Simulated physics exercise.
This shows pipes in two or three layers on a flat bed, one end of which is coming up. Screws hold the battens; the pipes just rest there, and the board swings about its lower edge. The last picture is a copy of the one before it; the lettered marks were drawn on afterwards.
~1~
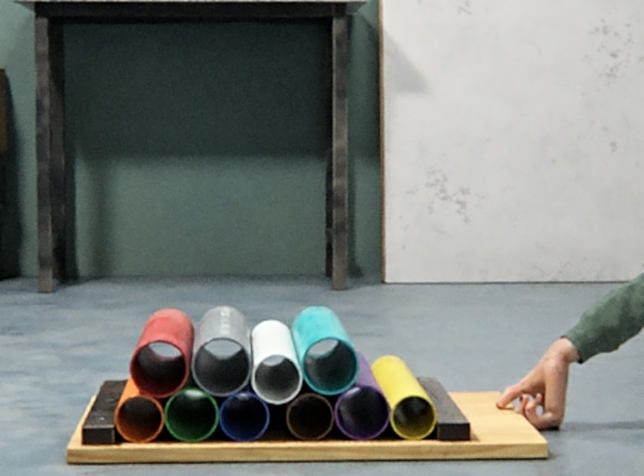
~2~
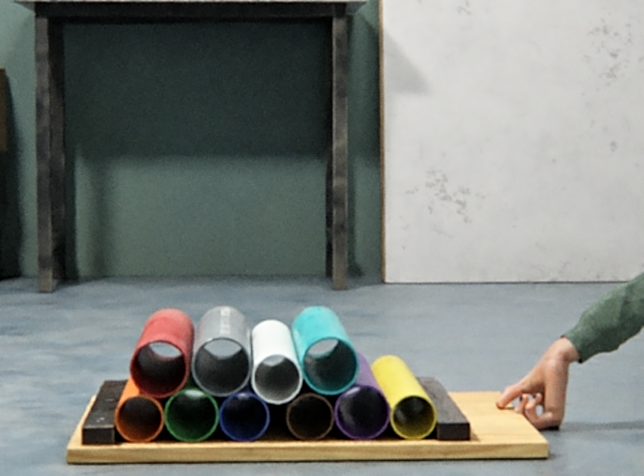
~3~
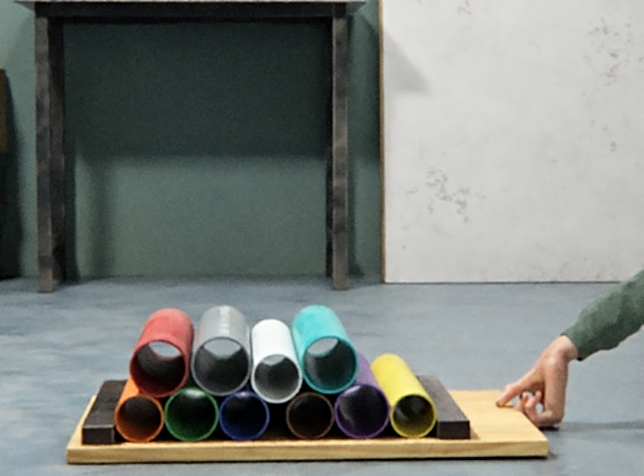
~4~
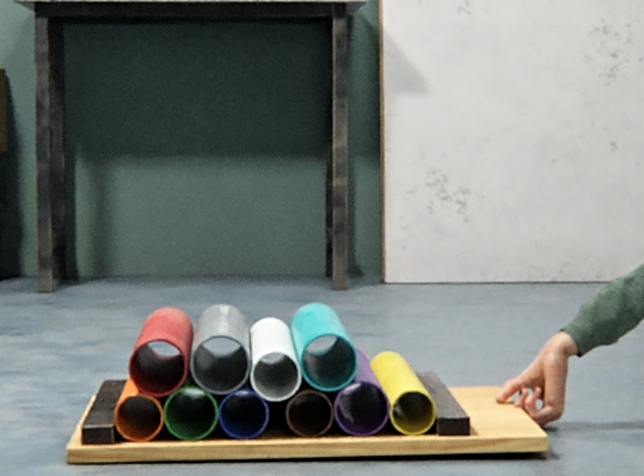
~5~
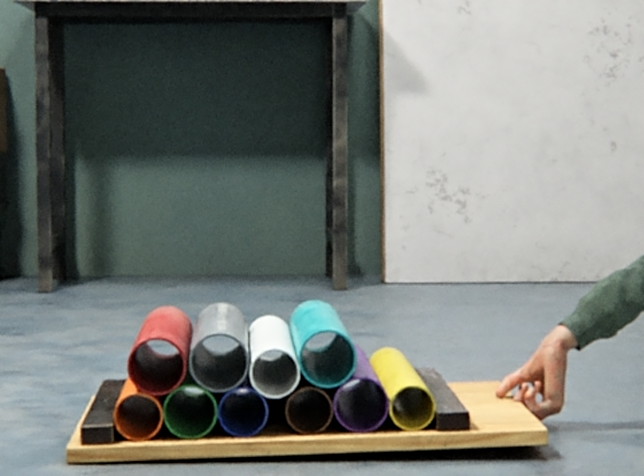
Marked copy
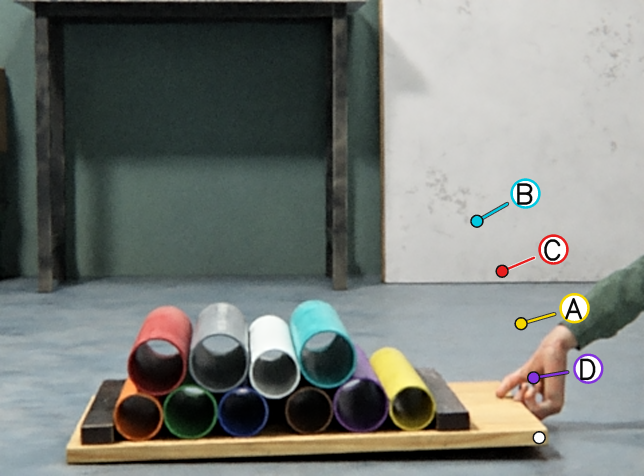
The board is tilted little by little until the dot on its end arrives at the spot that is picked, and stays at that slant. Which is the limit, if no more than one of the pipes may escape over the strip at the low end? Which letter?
A is the limit.
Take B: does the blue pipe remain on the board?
The blue pipe: Yes.
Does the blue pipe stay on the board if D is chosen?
The blue pipe: Yes.
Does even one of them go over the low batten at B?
Yes, at B.
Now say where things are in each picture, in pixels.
Board (303, 416); orange pipe (140, 418); green pipe (192, 415), in the first picture.
Green pipe (192, 415); blue pipe (244, 417), in the second picture.
Board (303, 414); yellow pipe (414, 415); purple pipe (362, 411), in the third picture.
Board (303, 413); orange pipe (139, 418); green pipe (191, 413), in the fourth picture.
Board (302, 409); orange pipe (138, 416); green pipe (190, 412), in the fifth picture.
On the copy, A at (521, 324); B at (477, 221); C at (502, 271); D at (533, 378); the white dot at (539, 438).
On A. First, board at 12°.
Then, board at 16°.
Finally, board at 16°, none over the low batten.
By contrast, B four over the low batten (red, turquoise, white, grey); C four over the low batten (red, turquoise, white, grey); D none over the low batten.
